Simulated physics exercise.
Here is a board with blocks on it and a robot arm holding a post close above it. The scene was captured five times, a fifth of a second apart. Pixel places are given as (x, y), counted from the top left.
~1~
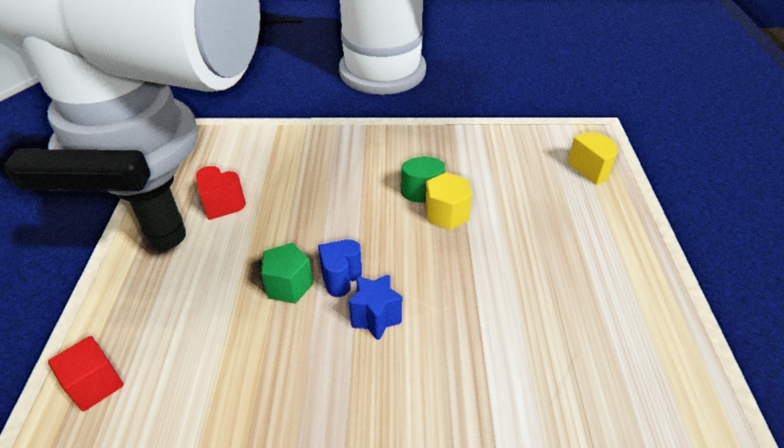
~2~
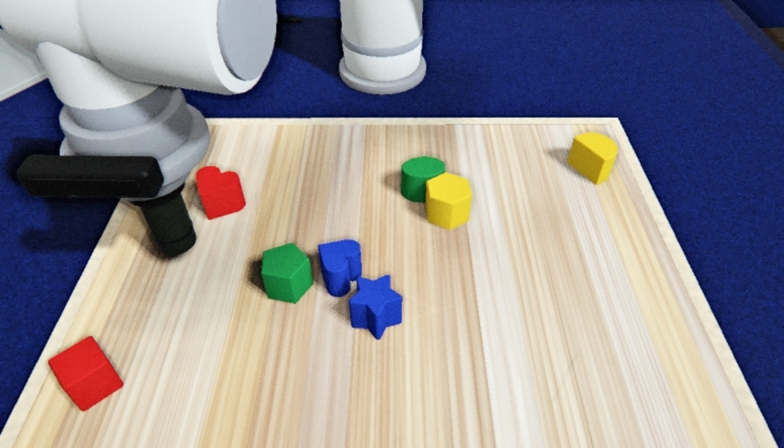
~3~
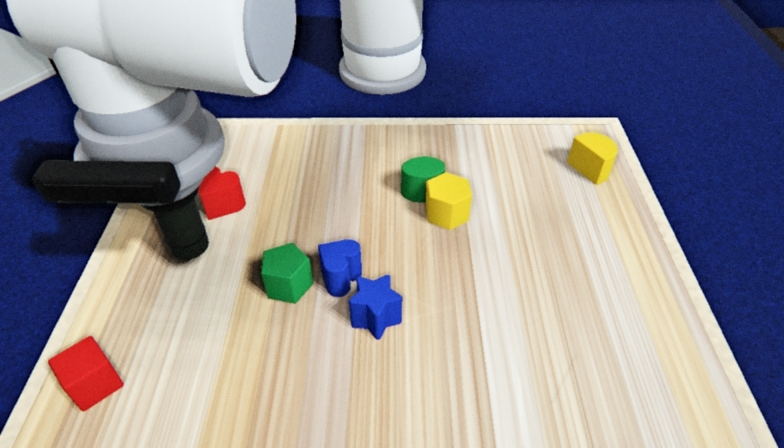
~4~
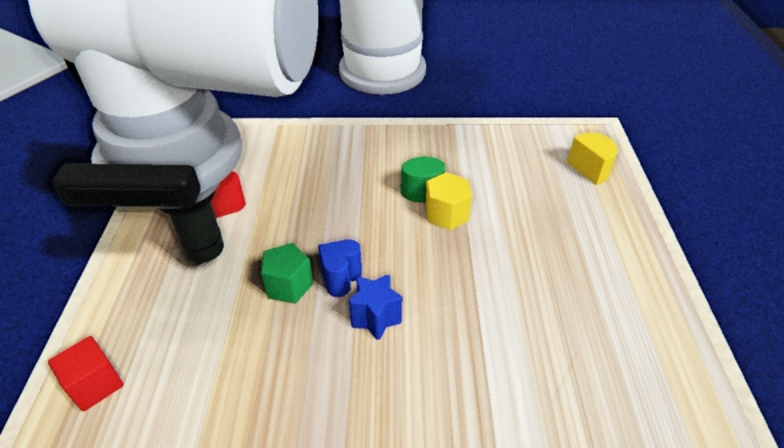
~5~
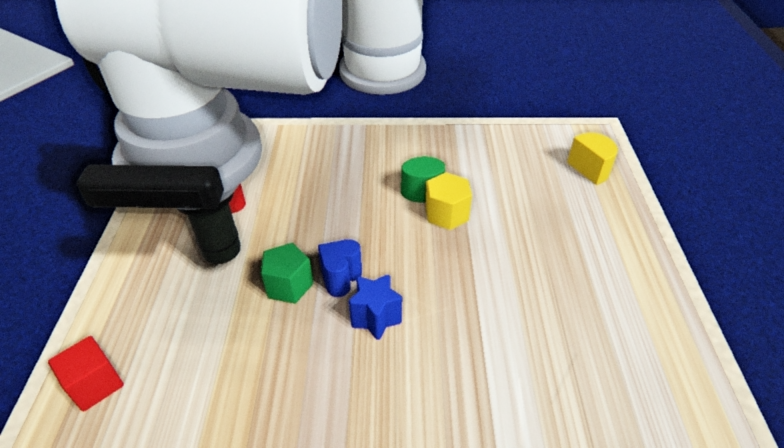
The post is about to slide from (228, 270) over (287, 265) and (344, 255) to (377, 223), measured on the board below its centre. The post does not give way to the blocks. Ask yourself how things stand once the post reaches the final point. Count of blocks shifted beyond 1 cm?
Two blocks move.
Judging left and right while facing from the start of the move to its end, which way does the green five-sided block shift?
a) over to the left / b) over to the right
Option b.
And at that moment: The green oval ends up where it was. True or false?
My answer: True.
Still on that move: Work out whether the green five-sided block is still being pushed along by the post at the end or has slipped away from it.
The post has lost it.
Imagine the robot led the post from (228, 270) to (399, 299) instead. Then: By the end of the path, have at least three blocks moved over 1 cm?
The answer is yes.
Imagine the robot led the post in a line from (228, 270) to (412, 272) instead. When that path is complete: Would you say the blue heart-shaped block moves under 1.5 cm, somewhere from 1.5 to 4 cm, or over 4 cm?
It will fall in the top band, over 4 cm.
The first path, step by step. One third of the way, post (285, 245); green five-sided block (305, 265), turned 35° clockwise; blue heart-shaped block (345, 253).
Two thirds of the way, post (342, 235); green five-sided block (318, 266), turned 85° clockwise; blue heart-shaped block (356, 255).
At the end, post (376, 204); green five-sided block (318, 266), turned 85° clockwise; blue heart-shaped block (356, 255); green oval in place.
